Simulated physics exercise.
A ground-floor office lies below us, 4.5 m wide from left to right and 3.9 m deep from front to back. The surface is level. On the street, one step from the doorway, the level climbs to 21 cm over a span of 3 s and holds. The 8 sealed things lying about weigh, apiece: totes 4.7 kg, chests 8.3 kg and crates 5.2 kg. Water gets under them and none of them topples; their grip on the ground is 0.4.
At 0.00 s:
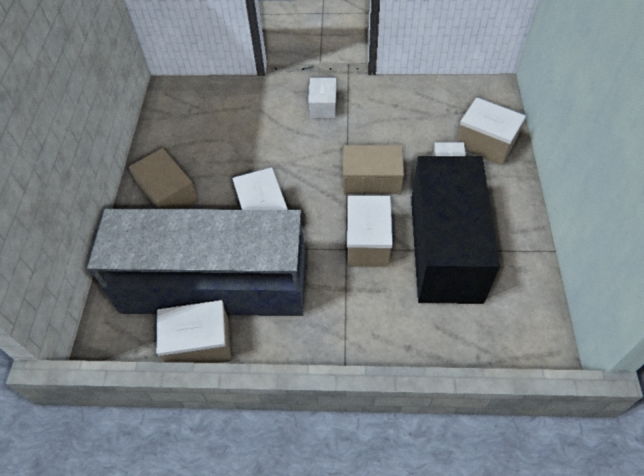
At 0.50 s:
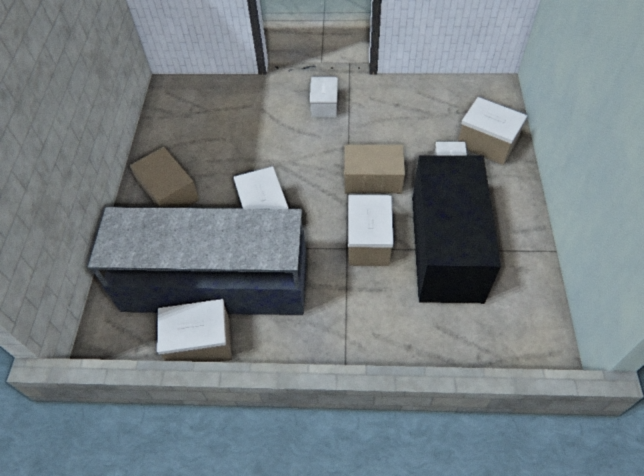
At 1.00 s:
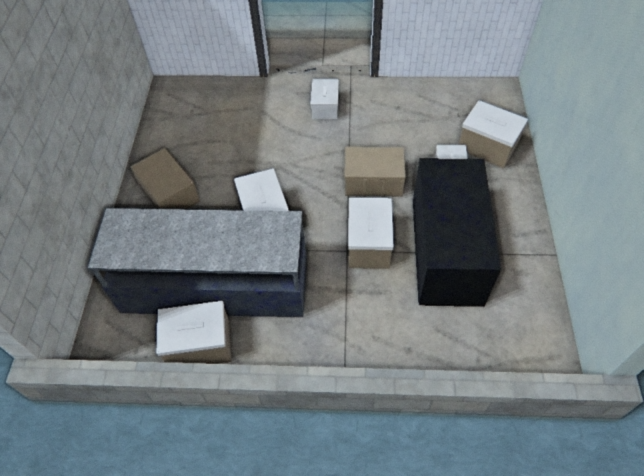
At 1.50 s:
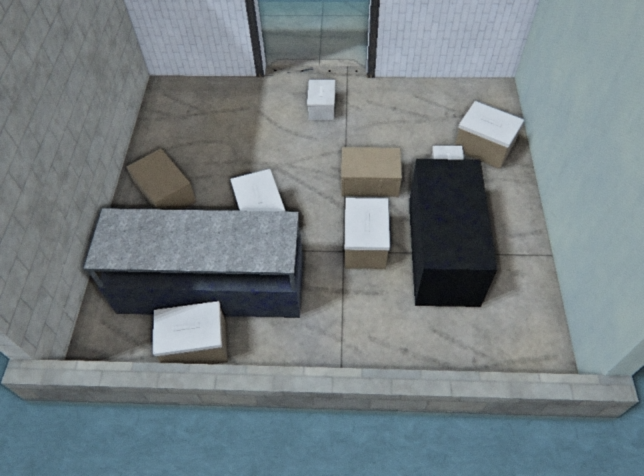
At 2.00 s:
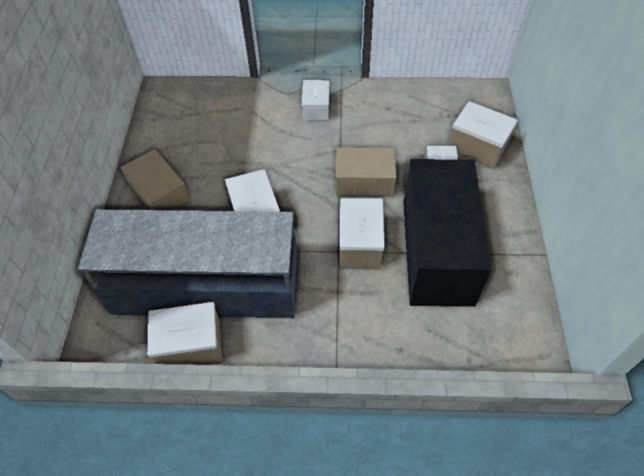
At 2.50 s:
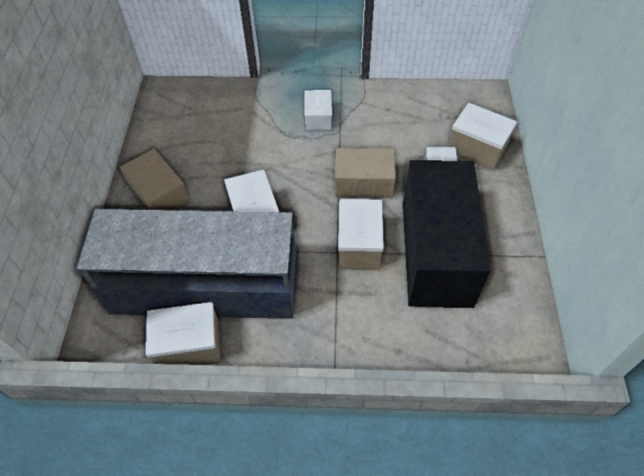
Blue water spread over the street around a room scattered with boxes and two large dark blocks, then seeped in through the back doorway, where the small white box nearest it shifted slightly.
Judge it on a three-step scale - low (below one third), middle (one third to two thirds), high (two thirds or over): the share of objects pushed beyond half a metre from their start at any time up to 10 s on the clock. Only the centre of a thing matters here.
High.
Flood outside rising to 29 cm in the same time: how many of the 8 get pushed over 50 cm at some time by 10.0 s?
Count: 8.
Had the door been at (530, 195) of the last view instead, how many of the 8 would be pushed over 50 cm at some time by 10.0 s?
You'd get 7 in that case.
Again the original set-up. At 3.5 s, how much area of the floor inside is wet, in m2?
Wet: Near 4.0 m2.
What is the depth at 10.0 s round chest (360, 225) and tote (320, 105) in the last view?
Some 10 cm at the first, some 14 cm at the second.
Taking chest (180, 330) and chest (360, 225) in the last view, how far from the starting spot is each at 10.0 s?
One is off by 80 cm, the other by 140 cm, in the order asked.
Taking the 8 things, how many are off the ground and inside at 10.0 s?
At that time, 8.
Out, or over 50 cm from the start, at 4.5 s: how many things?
That would be 1.
After 3.5 s 1 of 8 are over 50 cm from their spots; 0 afloat.
After 4.5 s 1 of 8 are over 50 cm from their spots; 3 afloat.
After 7.0 s 5 of 8 are over 50 cm from their spots; 6 afloat.
After 10.0 s 8 of 8 are over 50 cm from their spots, and 8 have been at some point; 8 afloat.
